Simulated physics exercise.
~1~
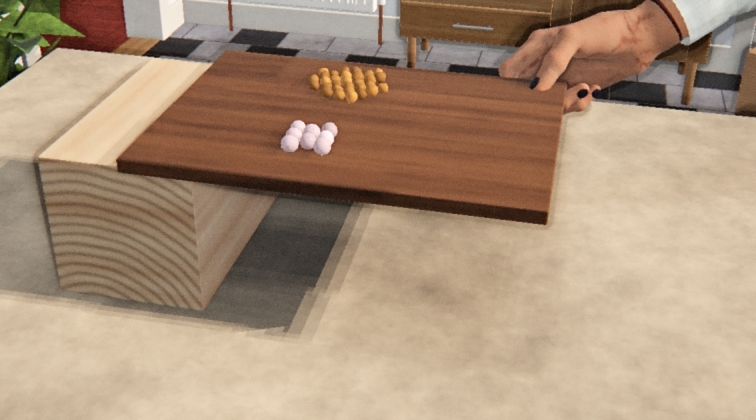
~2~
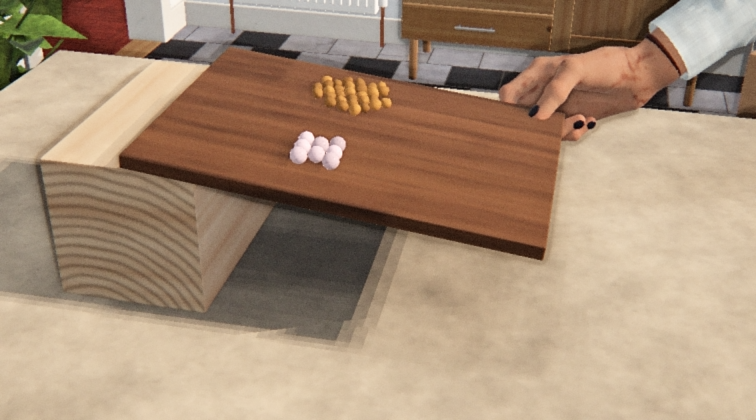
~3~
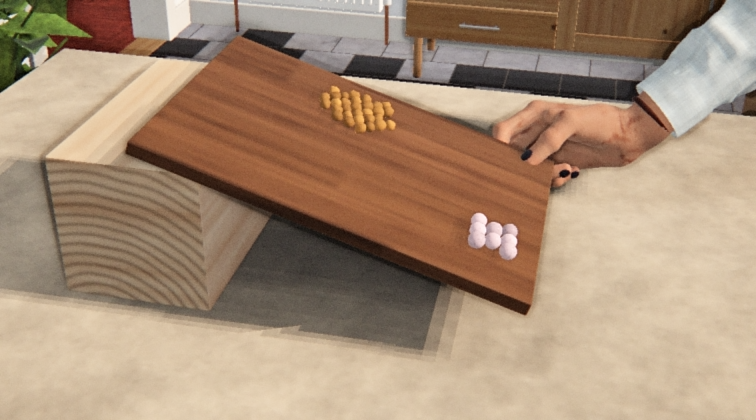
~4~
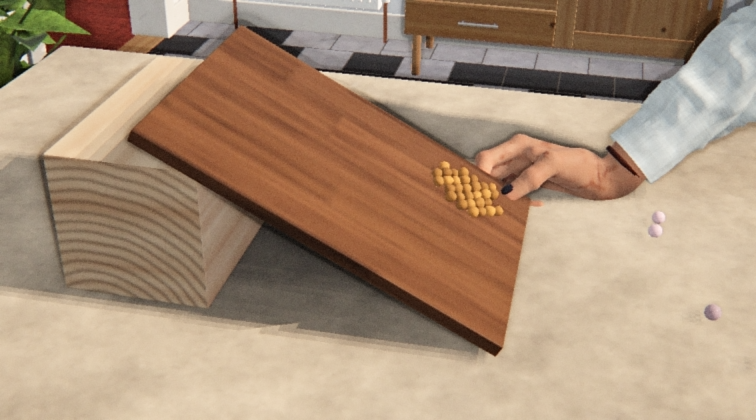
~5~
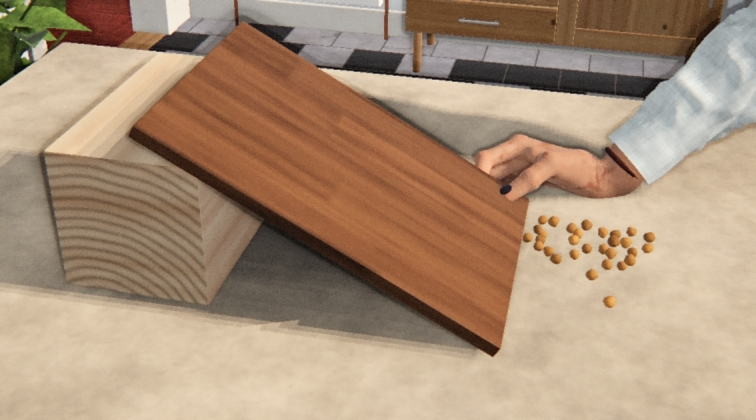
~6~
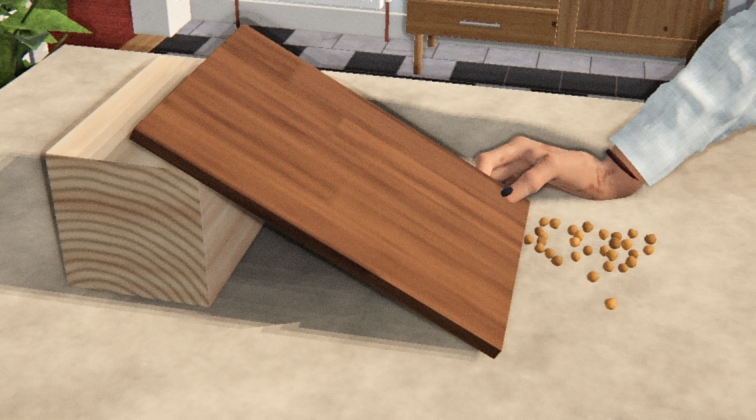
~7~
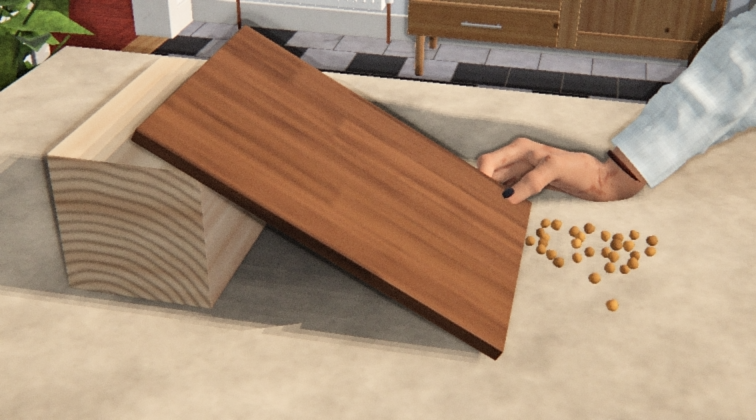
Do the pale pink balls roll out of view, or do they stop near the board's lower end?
The pale pink balls roll out of view, going farther than the orange ones, which stop near the lower end of the board.
